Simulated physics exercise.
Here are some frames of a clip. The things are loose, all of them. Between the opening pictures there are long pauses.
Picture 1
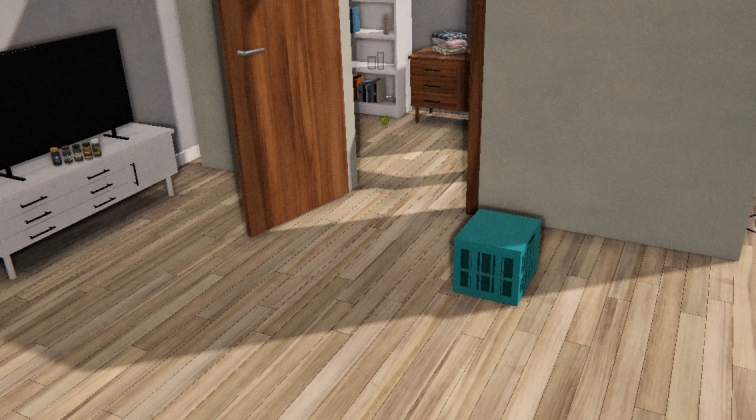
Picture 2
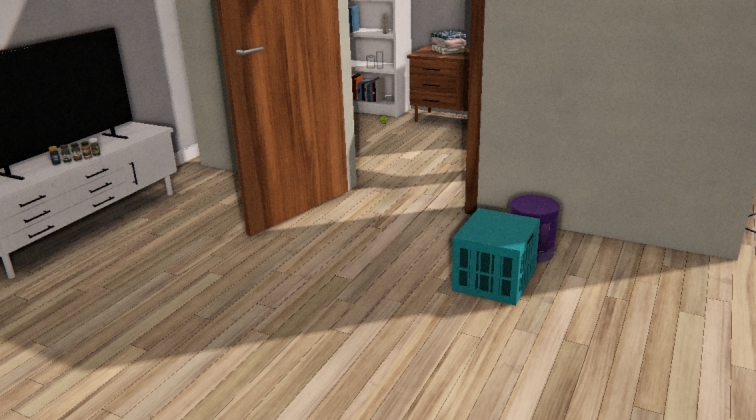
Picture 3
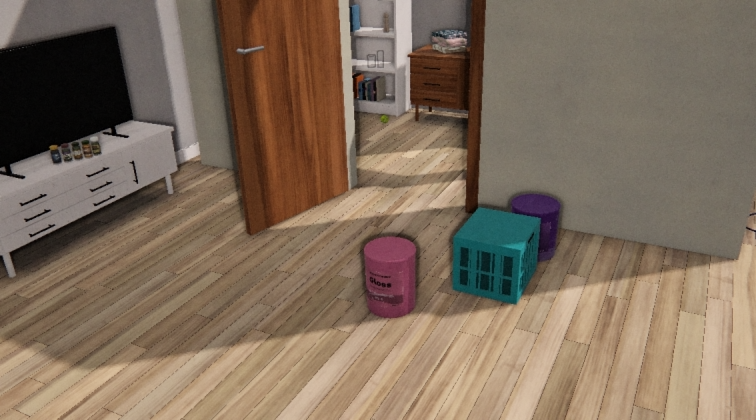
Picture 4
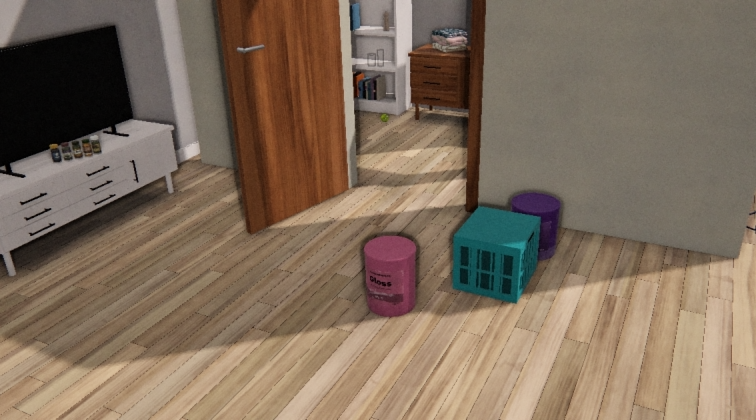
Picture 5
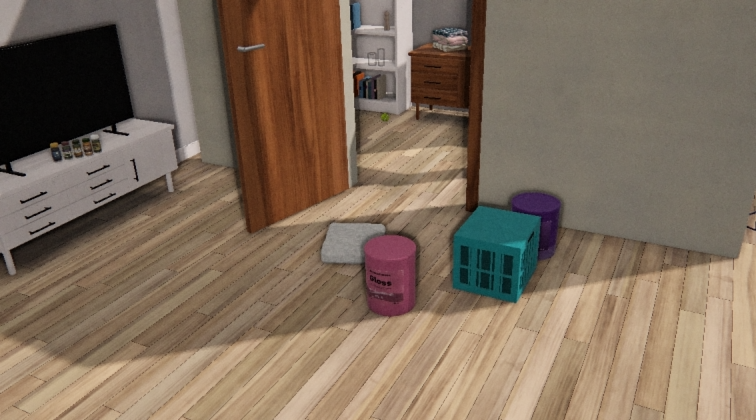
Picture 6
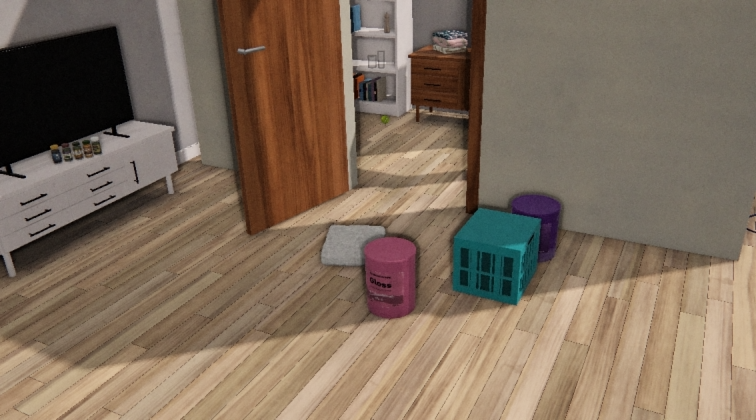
A purple pail appears behind the turquoise crate, then a pink pail to the crate's left, and lastly a pale, flat cushion behind the pink one, with nobody seen placing them. The steady, raised view looks across a wood-floored room, a television on a white cabinet at left and shelves and drawers beyond the doorway. The brown door stays wide open, and nothing is seen sliding or rolling.
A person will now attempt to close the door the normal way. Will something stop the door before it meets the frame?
No, likely result: Gap gone.
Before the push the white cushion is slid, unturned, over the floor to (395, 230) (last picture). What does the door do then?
Then it gets caught partway.
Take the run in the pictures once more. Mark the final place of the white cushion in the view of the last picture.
Near pixel (427, 251).
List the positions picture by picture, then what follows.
In the first frame, door wide open and still.
In the second frame, door wide open and still; purple pail (533, 229).
In the third frame, door wide open and still; turquoise crate (497, 254); purple pail (534, 228).
In the fourth frame, door wide open and still; pink pail (391, 276); turquoise crate (497, 253).
In the fifth frame, door wide open and still; purple pail (534, 226); pink pail (391, 276).
In the sixth frame, door wide open and still; white cushion (354, 245); turquoise crate (497, 255).
Then, 1.10 s after the last picture, door 67° open; white cushion slid a little near (362, 246).
Then, 1.40 s after the last picture, door 54° open; white cushion slid about its own width near (395, 249).
Then, 1.90 s after the last picture, door 30° open; white cushion slid about its own width near (427, 251).
At rest, door 0° open; moved from the start, white cushion; the other 3 in place. Seen from the same camera at the end, white cushion near (428, 251).
